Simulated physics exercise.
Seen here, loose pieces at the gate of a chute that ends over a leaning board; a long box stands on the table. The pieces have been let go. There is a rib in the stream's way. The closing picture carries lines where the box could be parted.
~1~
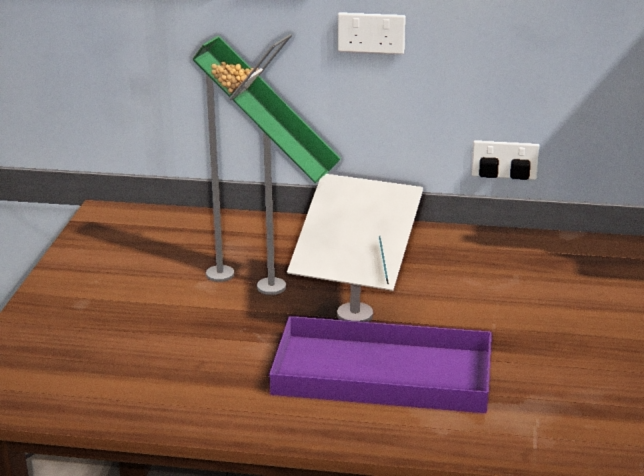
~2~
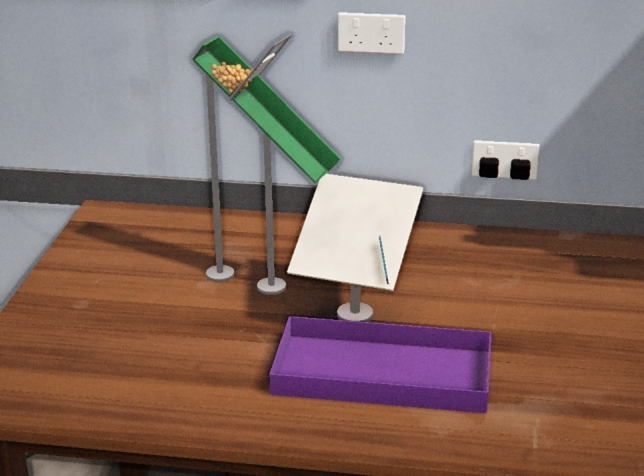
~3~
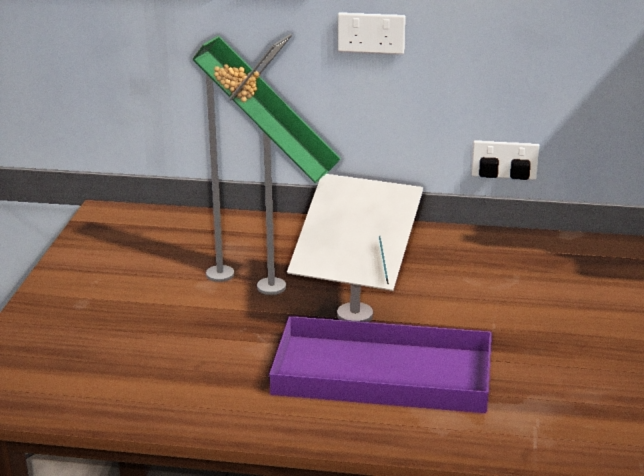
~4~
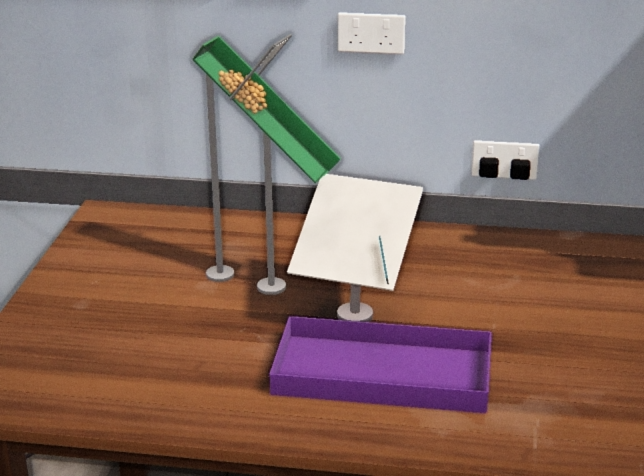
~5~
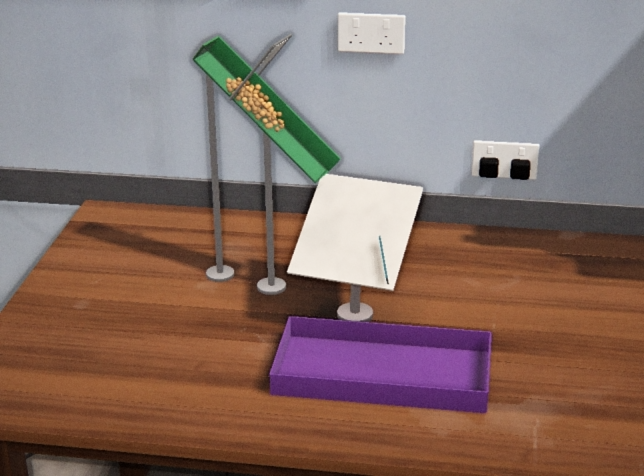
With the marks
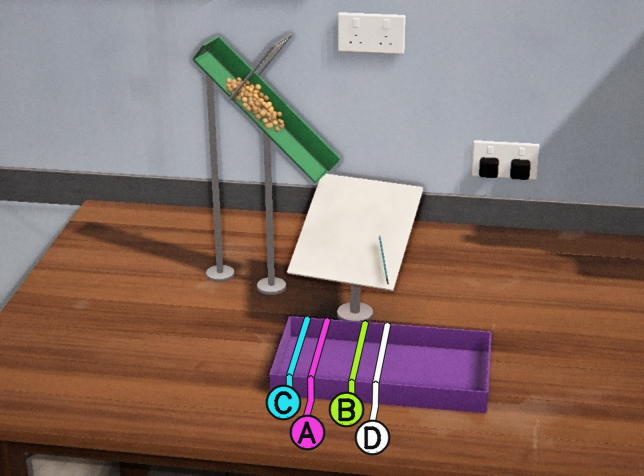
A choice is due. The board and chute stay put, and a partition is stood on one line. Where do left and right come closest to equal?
The best line is D.
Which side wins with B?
The right side.
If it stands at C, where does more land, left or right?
More lands on the right.
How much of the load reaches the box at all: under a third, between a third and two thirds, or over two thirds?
It is between a third and two thirds.
On the marked copy, line A crosses the front rim at (310, 377); line B crosses the front rim at (351, 381); line C crosses the front rim at (289, 375); line D crosses the front rim at (375, 383).
With A, of what is caught, none on the left of the divider, all on the right.
With B, of what is caught, a small part on the left of the divider, most on the right.
With C, of what is caught, a stray few on the left of the divider, nearly all on the right.
With D, of what is caught, about a third on the left of the divider, about two thirds on the right.
